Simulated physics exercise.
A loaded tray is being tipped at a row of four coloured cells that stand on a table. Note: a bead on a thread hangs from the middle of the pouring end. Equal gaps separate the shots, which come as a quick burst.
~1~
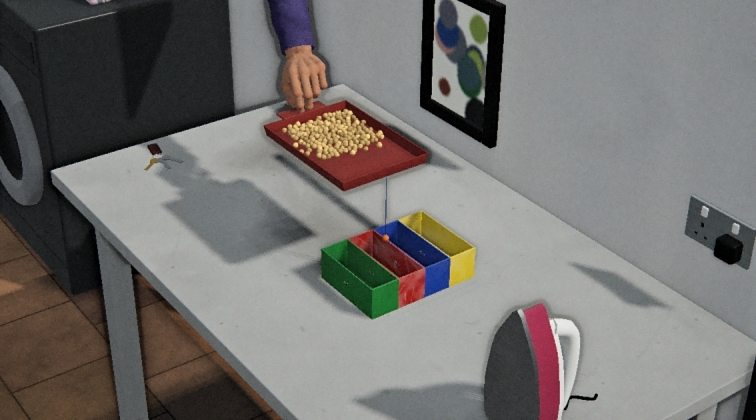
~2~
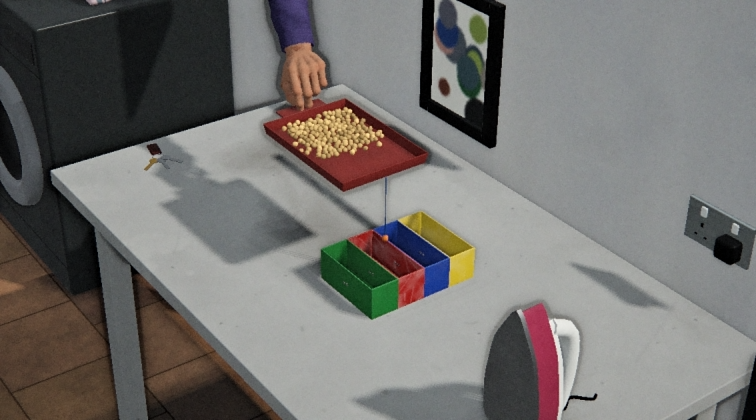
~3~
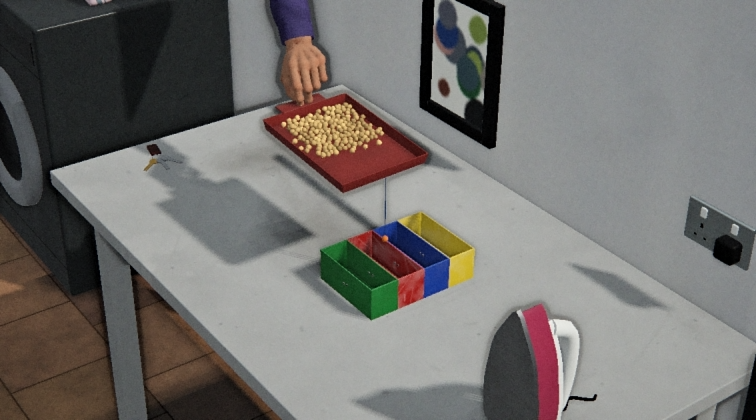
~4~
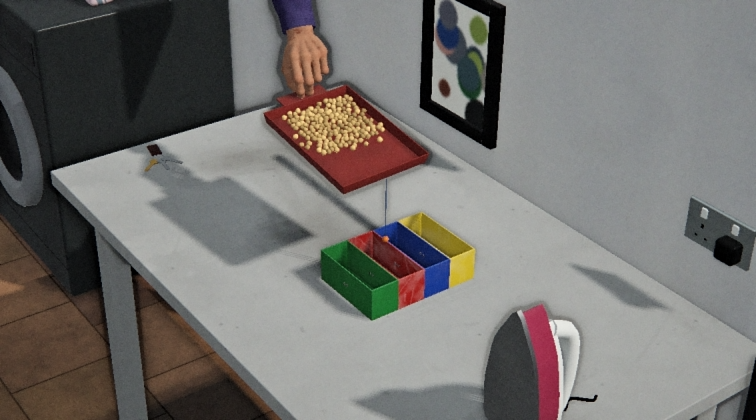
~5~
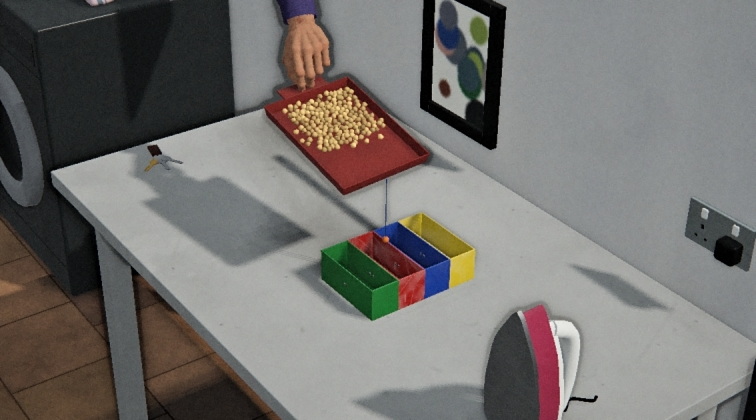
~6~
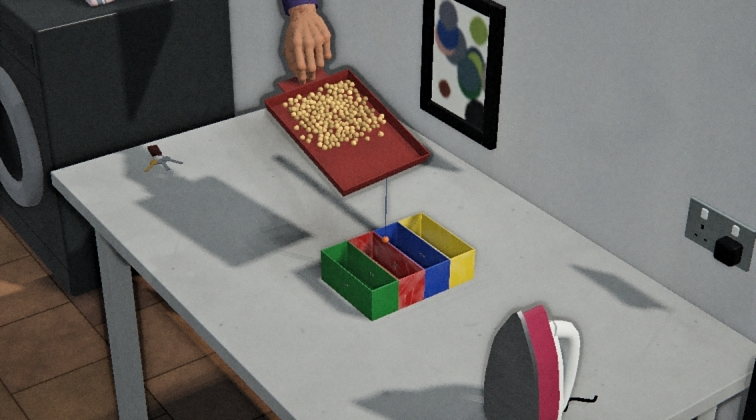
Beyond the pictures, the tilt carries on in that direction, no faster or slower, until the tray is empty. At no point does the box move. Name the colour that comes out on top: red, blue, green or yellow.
Green comes out on top.
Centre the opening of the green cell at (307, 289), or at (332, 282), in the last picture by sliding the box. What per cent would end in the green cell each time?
Close to 0 in a hundred first, close to 0 in a hundred second.
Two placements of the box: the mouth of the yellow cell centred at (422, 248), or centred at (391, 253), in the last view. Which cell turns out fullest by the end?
Attempt 1 - the red cell; attempt 2 - the cell in blue.
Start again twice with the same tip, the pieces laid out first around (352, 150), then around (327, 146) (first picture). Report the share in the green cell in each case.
First try 50 %, second try 50 %.
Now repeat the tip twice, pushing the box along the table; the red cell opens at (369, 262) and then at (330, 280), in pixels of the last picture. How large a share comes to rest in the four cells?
In order: 100 per cent and 90 per cent.
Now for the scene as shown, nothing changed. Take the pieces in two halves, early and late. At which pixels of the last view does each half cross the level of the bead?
I'd place the first part at (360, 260) and the rest at (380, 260).
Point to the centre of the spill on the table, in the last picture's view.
Their resting centre is at about (349, 329).
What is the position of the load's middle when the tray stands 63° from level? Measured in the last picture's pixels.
(363, 178).
Just after the last frame, tray tipped steeply; the larger part on the tray; just a few in the green cell; just a few in the red cell; about a tenth falling or outside the box.
A moment on, tray tipped past a quarter turn; roughly half on the tray; roughly a quarter in the green cell; about a tenth in the red cell; just a few in the blue cell; roughly a quarter falling or outside the box.
Further on, tray tipped past a quarter turn; roughly half in the green cell; roughly a quarter in the red cell; about a tenth in the blue cell; roughly a quarter falling or outside the box.
When it is over, tray tipped past a quarter turn; roughly half in the green cell; roughly a quarter in the red cell; about a tenth in the blue cell; not one in the yellow cell; roughly a quarter outside the box.
